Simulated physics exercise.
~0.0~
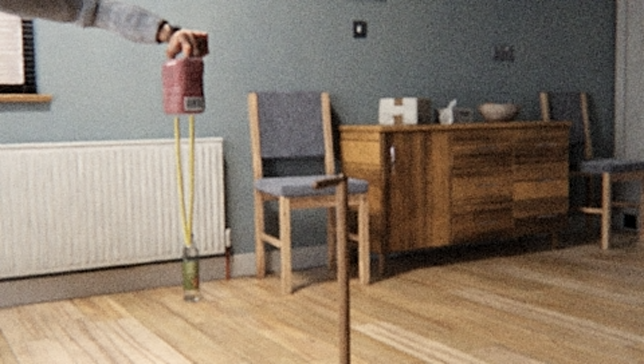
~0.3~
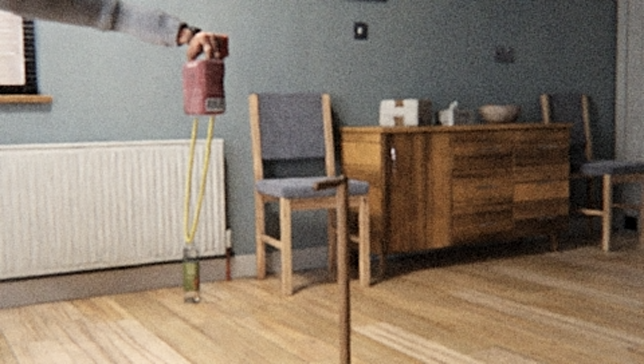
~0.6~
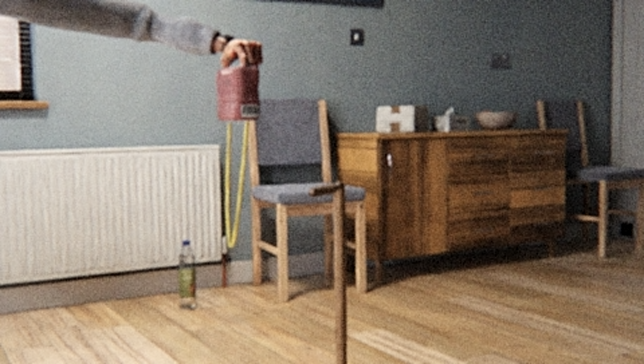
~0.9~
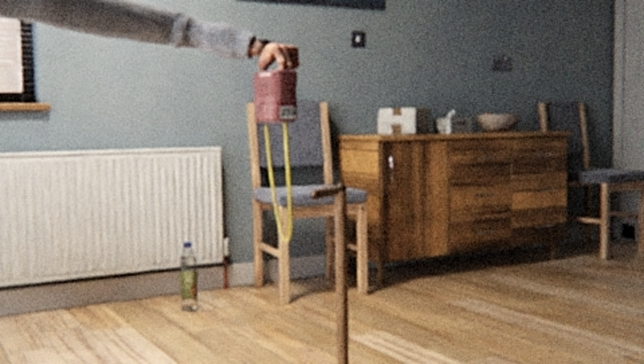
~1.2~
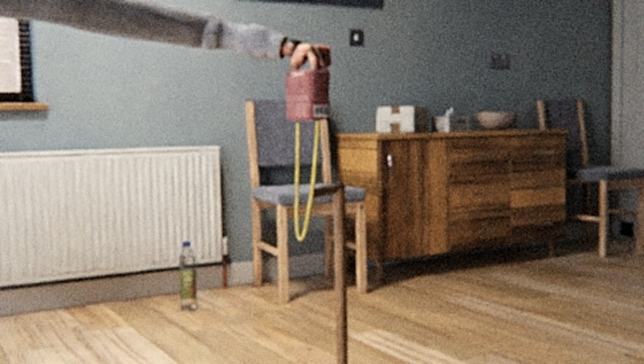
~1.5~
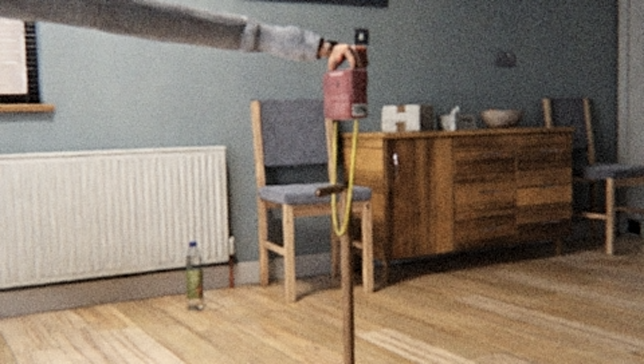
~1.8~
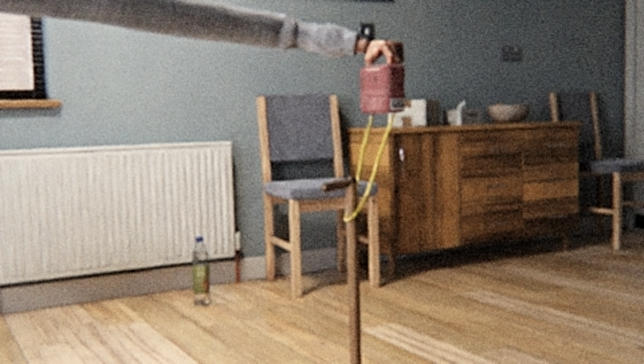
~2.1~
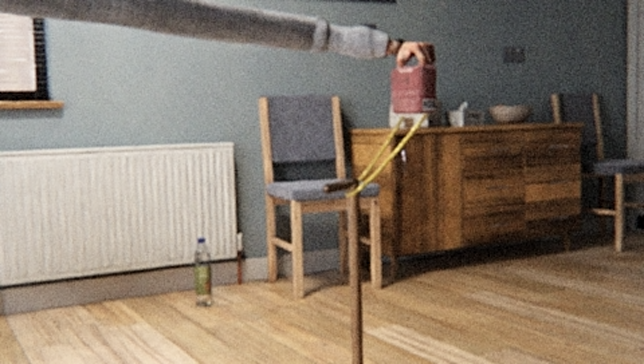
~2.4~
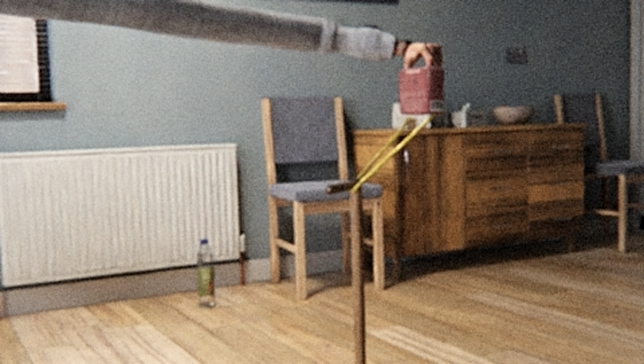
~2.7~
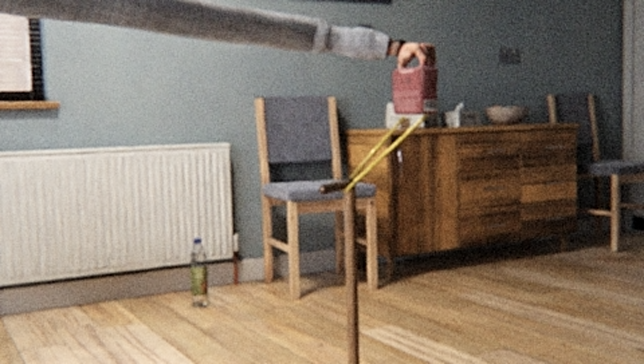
A hand carries a red pouch rightward until its yellow loop catches tight on a post.
